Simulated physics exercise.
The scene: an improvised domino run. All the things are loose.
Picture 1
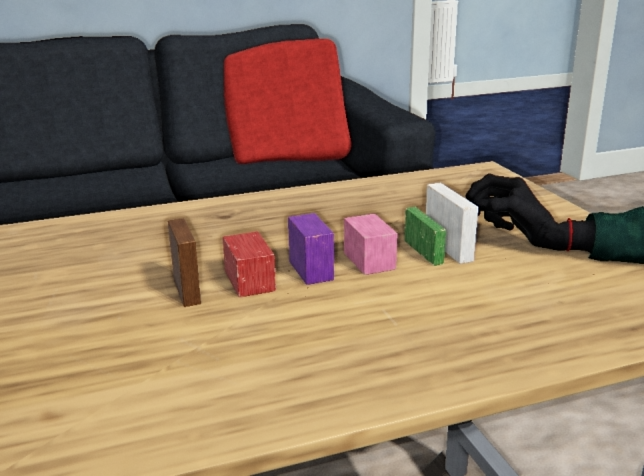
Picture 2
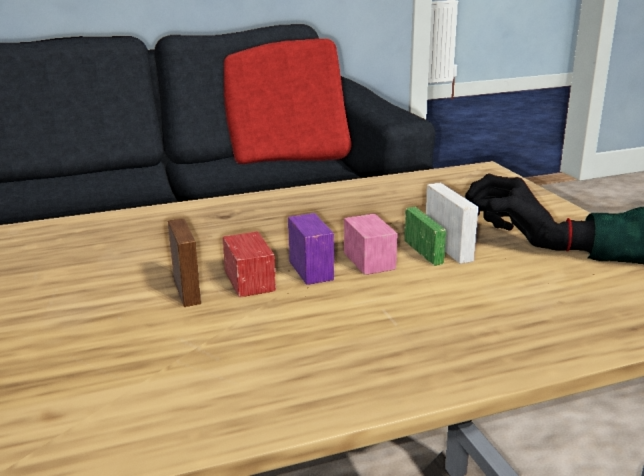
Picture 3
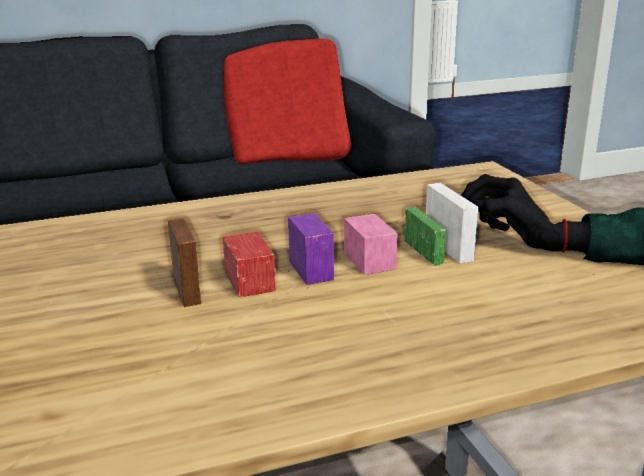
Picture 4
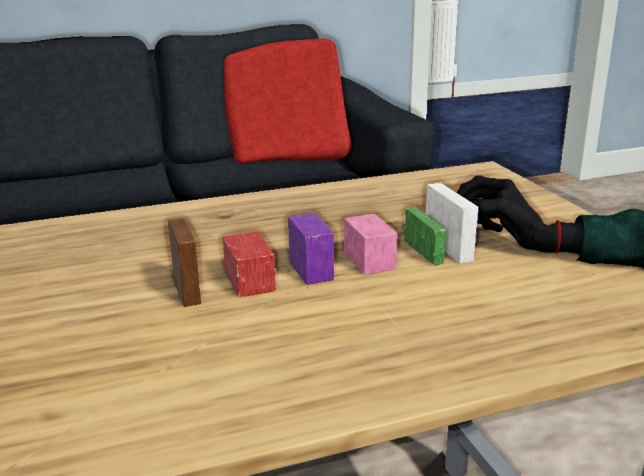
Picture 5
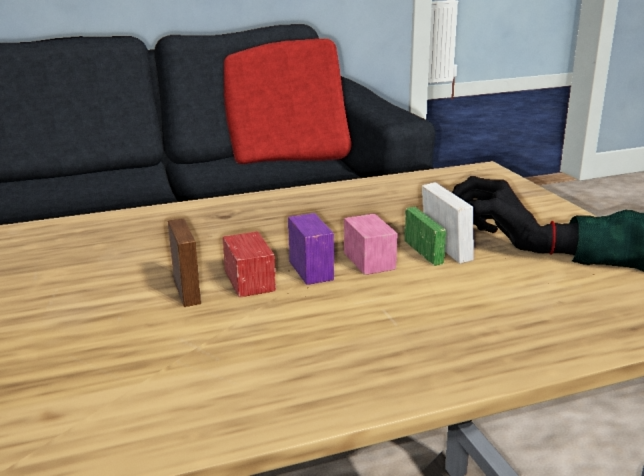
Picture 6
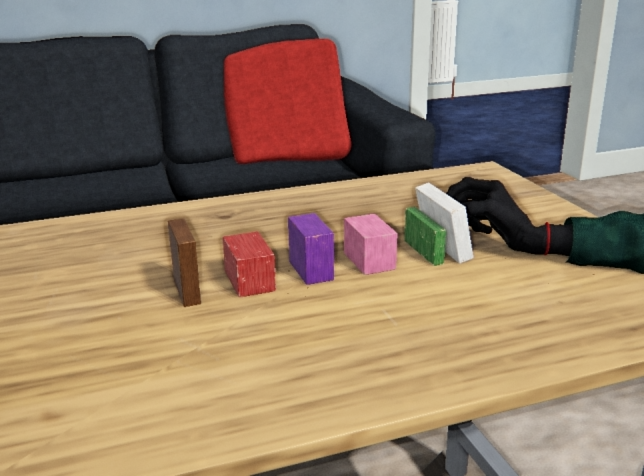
A black hand in a dark green sleeve reaches in from the right and pushes the tall white block at the end of a row, which tilts leftward toward the green block beside it. From left, brown, red, purple, pink, green and white blocks stand on a wooden table, the others still. The steady, slightly raised view shows a dark sofa with a red cushion behind.
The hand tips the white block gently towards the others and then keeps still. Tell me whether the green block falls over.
The green block tips over.
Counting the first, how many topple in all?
In all, 2.
Then, 0.20 s on from there, white block 36° over; green block turned 21° from how it was put near (418, 236).
Then, 0.30 s on from there, white block 75° over; green block turned 75° from how it was put near (403, 246).
Then, 0.40 s on from there, white block 90° over; green block on its side near (403, 251).
In the end, toppled on the table, green block; the other 3 unmoved. At the end, from the last picture's camera, green block near (403, 251).
